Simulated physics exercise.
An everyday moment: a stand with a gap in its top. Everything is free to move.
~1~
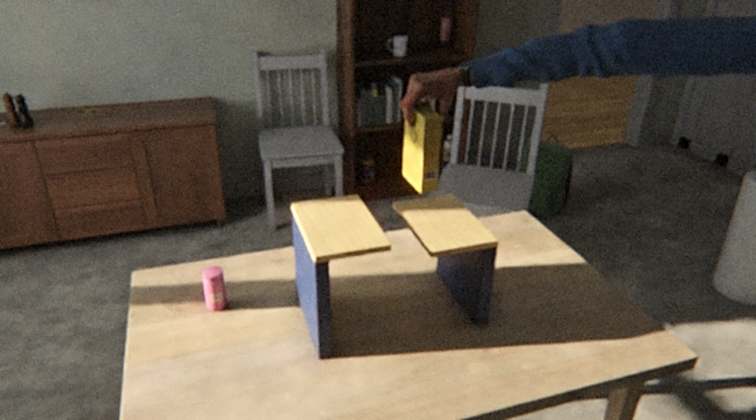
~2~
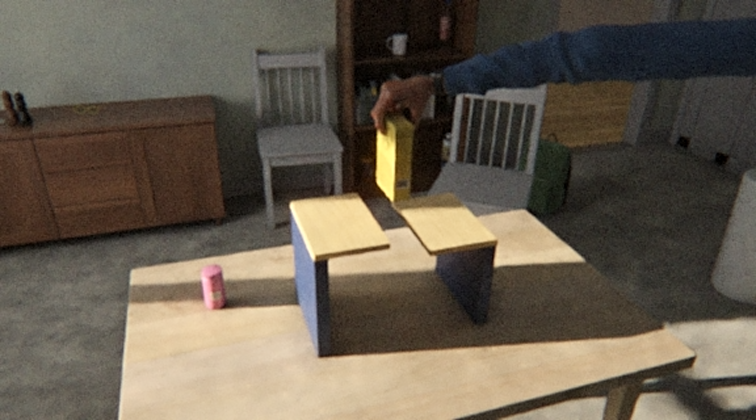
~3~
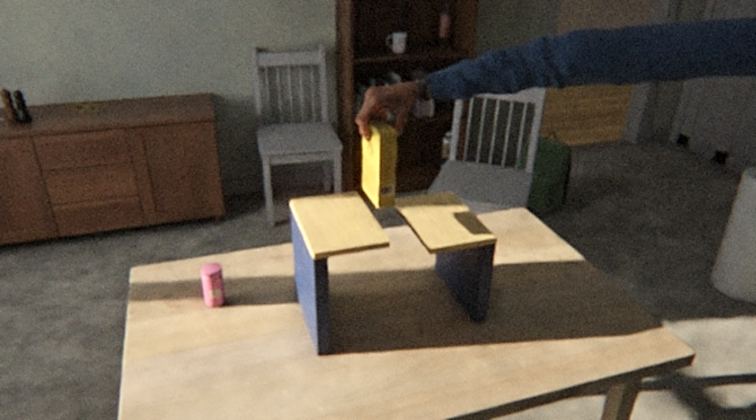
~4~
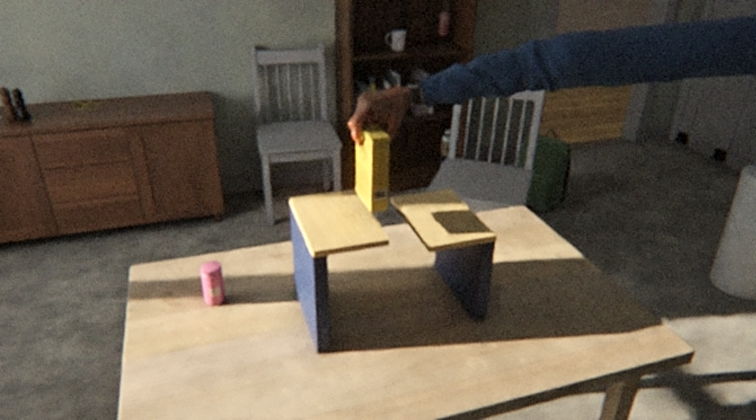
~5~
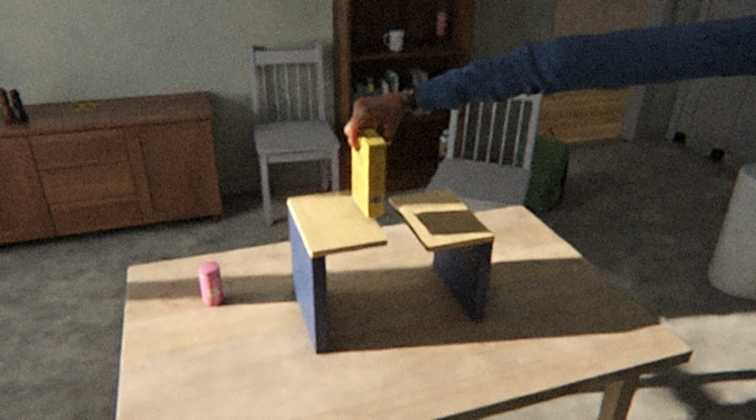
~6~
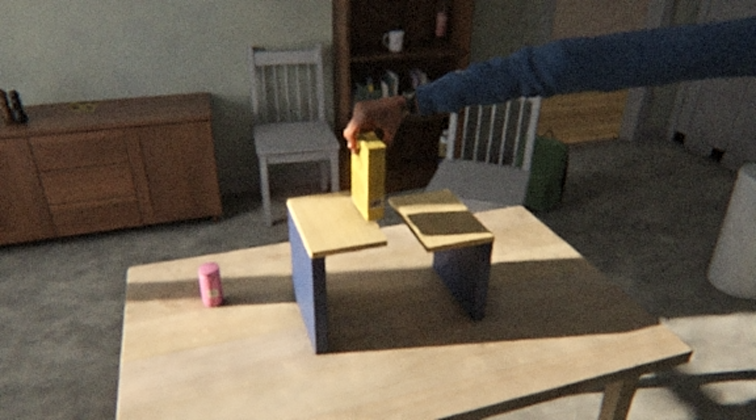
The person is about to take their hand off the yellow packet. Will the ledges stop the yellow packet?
The packet stays on top.
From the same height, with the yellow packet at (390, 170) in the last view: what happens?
Then it drops through.
Then, 0.20 s later than the last frame, all is still.
Then, 0.40 s later than the last frame, yellow packet resting near (368, 179).
When it is over, both as before. End places, in pixels of the last picture, yellow packet near (368, 179). The packet is caught.
